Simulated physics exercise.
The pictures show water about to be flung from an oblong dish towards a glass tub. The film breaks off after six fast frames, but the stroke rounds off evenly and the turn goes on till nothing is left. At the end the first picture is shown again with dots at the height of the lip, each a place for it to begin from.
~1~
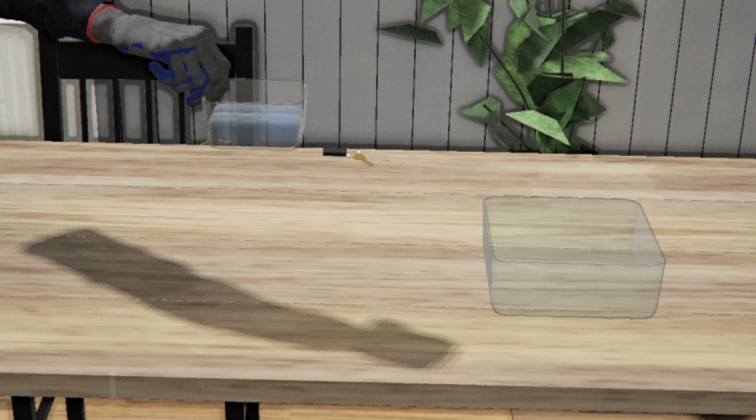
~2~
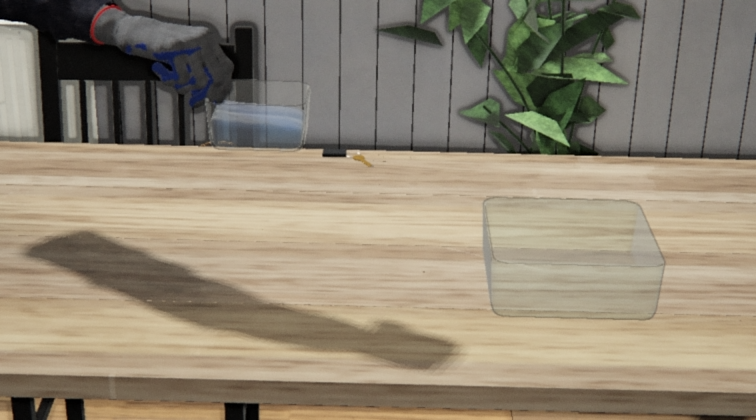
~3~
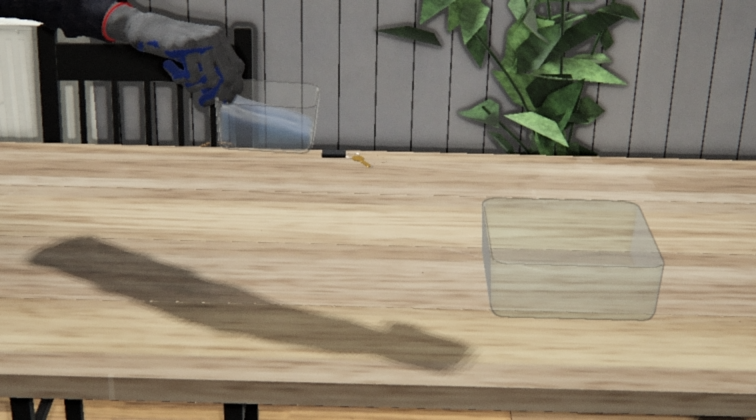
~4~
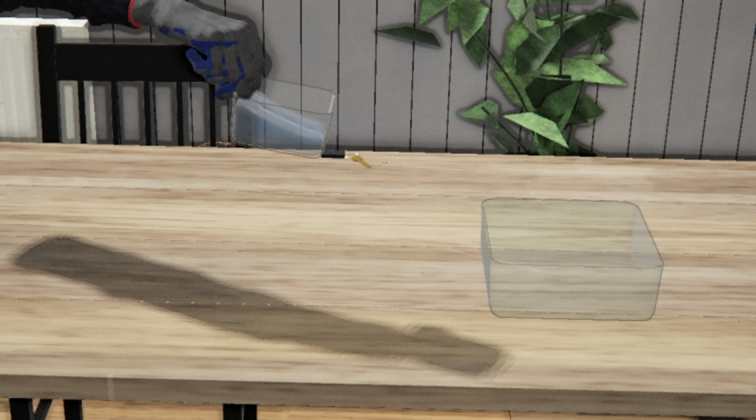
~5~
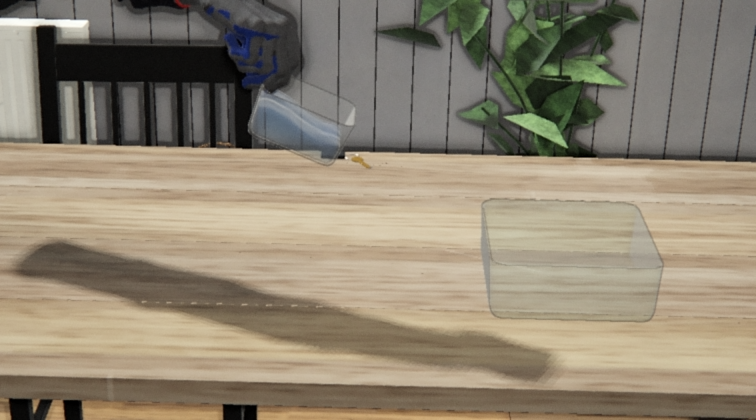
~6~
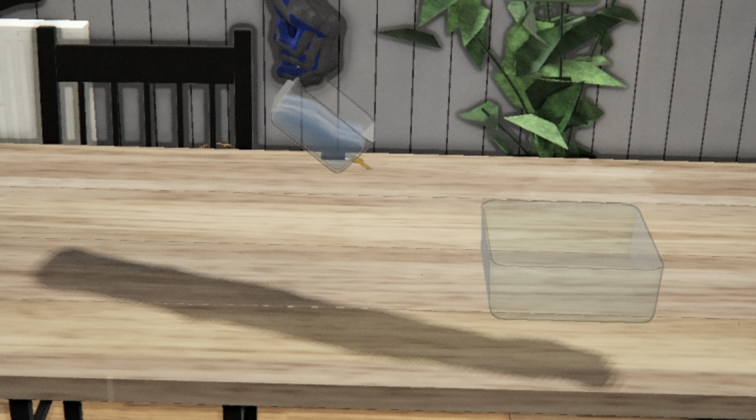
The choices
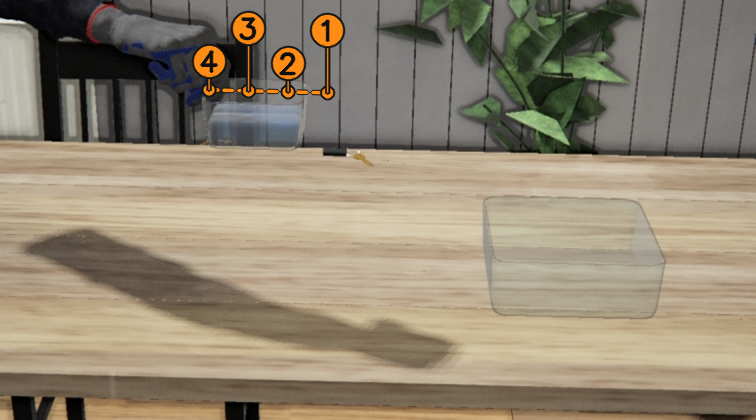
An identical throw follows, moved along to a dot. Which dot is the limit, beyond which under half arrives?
The limit is 1.
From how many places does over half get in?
One of the four.
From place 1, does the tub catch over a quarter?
Yes.
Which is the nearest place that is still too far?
It is 2.
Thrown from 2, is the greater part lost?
Yes.
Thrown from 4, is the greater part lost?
Yes.
In orange, 1 at (327, 92); 2 at (288, 91); 3 at (248, 90); 4 at (209, 89).
With 1, about 72 % lands in the tub, 17 % falls short and 11 % goes beside or beyond.
With 2, about 20 % lands in the tub, 76 % falls short and 4 % goes beside or beyond.
With 3, about 0 % lands in the tub, 97 % falls short and 3 % goes beside or beyond.
With 4, about 0 % lands in the tub, 100 % falls short.
